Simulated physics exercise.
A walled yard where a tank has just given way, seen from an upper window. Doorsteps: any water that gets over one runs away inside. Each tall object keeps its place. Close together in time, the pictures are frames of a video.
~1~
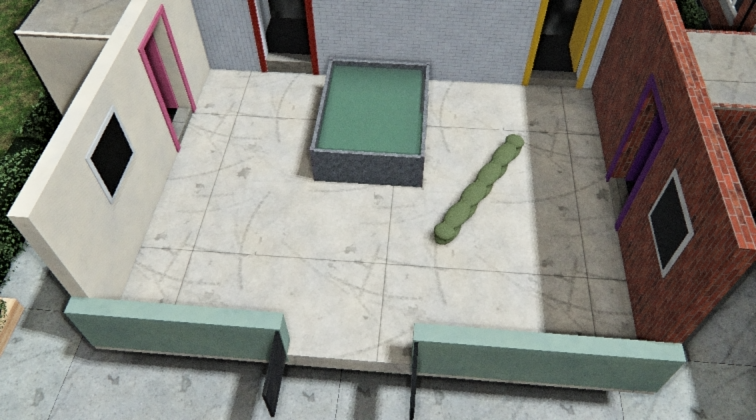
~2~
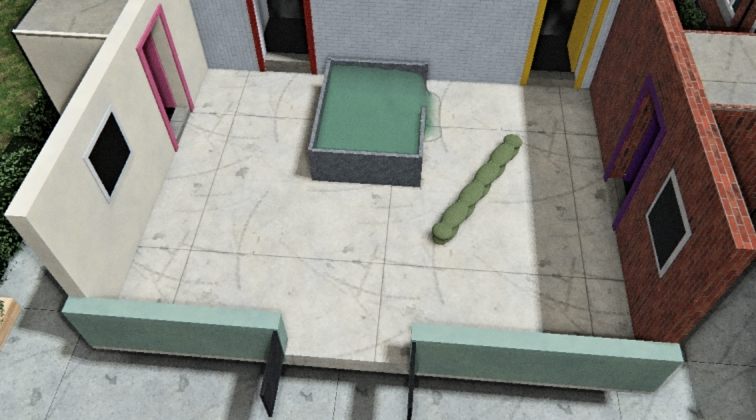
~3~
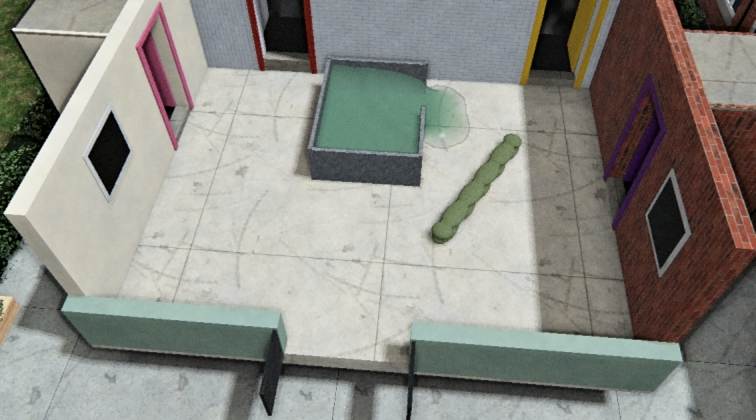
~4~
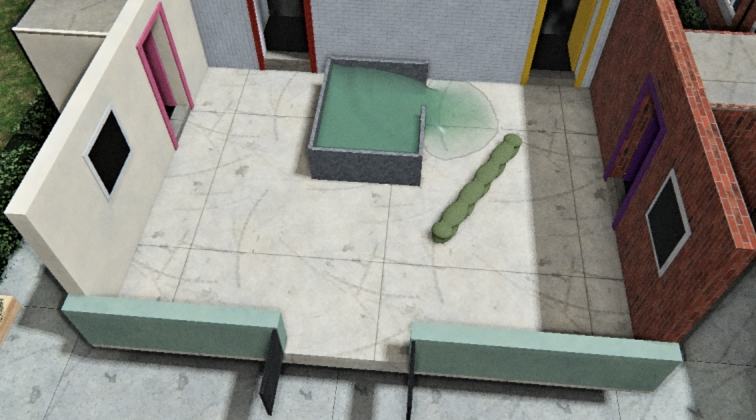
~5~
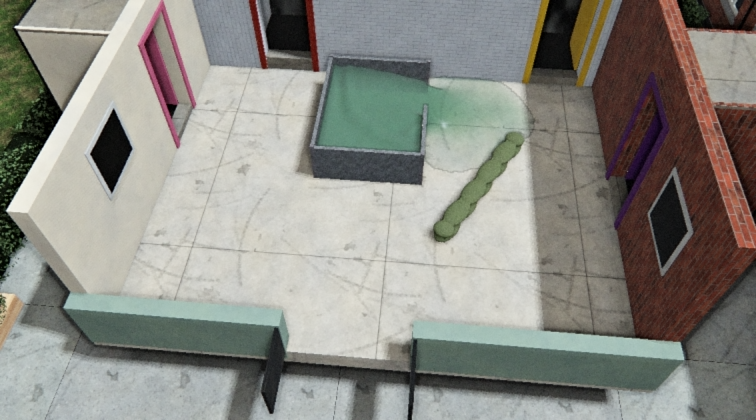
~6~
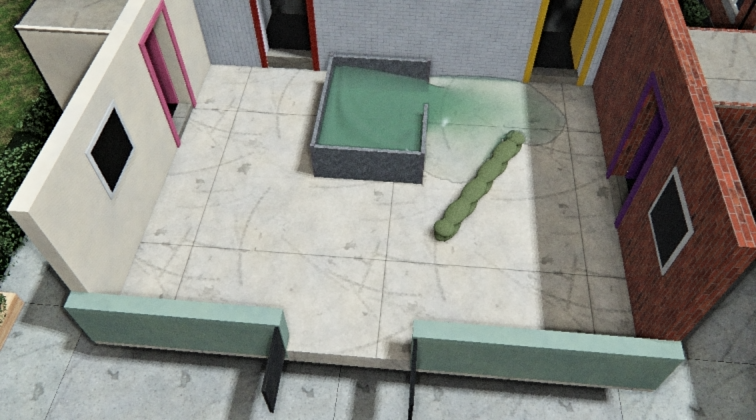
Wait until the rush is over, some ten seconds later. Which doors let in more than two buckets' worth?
The purple door stays at or under the cap there, the yellow door tips over the cap there, the red door stays at or under the cap there, the pink door stays at or under the cap there.
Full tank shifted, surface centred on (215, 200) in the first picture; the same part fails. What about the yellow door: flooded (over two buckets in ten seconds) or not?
As far as I can tell, yellow stays within limits.
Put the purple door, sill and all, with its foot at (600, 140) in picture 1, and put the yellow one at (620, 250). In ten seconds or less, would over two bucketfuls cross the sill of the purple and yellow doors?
Taking them in turn, the purple one tops the two-pail mark and the yellow one falls short.
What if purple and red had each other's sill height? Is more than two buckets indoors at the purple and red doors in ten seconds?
Taking them in turn, the purple door remains within limits and the red door remains within limits.
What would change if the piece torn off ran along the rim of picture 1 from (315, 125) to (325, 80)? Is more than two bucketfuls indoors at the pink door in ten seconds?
Pink door: Over the line.
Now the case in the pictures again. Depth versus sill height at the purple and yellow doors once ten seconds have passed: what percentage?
Depth ratios, approx.: 40 and 40 percent.
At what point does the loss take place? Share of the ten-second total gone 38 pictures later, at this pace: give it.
Roughly 55 per cent.
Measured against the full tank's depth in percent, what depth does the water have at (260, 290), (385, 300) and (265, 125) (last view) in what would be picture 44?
Going in order, roughly 2, 12 and 0 %.
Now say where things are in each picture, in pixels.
Still water in the open tank at (374, 108), in the first picture.
The front is at (431, 138), out from the gap at (422, 108), in the second picture.
The front is at (462, 137), out from the gap at (422, 108), in the third picture.
Water pours out at (422, 108) and has run to (492, 131), in the fourth picture.
The front is at (528, 130), out from the gap at (424, 107), in the fifth picture.
Water pours out at (424, 105) and has run to (557, 112), in the sixth picture.
A moment on, water covers 15 % of the floor; the purple door not reached, the yellow door wet at the sill, nothing in, the red door not reached, the pink door not reached.
Next, water covers 25 % of the floor; the purple door wet at the sill, nothing in, the yellow door under two buckets in, the red door not reached, the pink door not reached.
Then, water covers 45 % of the floor; the purple door wet at the sill, nothing in, the yellow door over two buckets in, the red door not reached, the pink door not reached.
Later, water covers 55 % of the floor; the purple door wet at the sill, nothing in, the yellow door far over two buckets in, the red door wet at the sill, nothing in, the pink door not reached.
In the end, water covers 90 % of the floor; the purple door wet at the sill, nothing in, the yellow door far over two buckets in, the red door wet at the sill, nothing in, the pink door wet at the sill, nothing in.
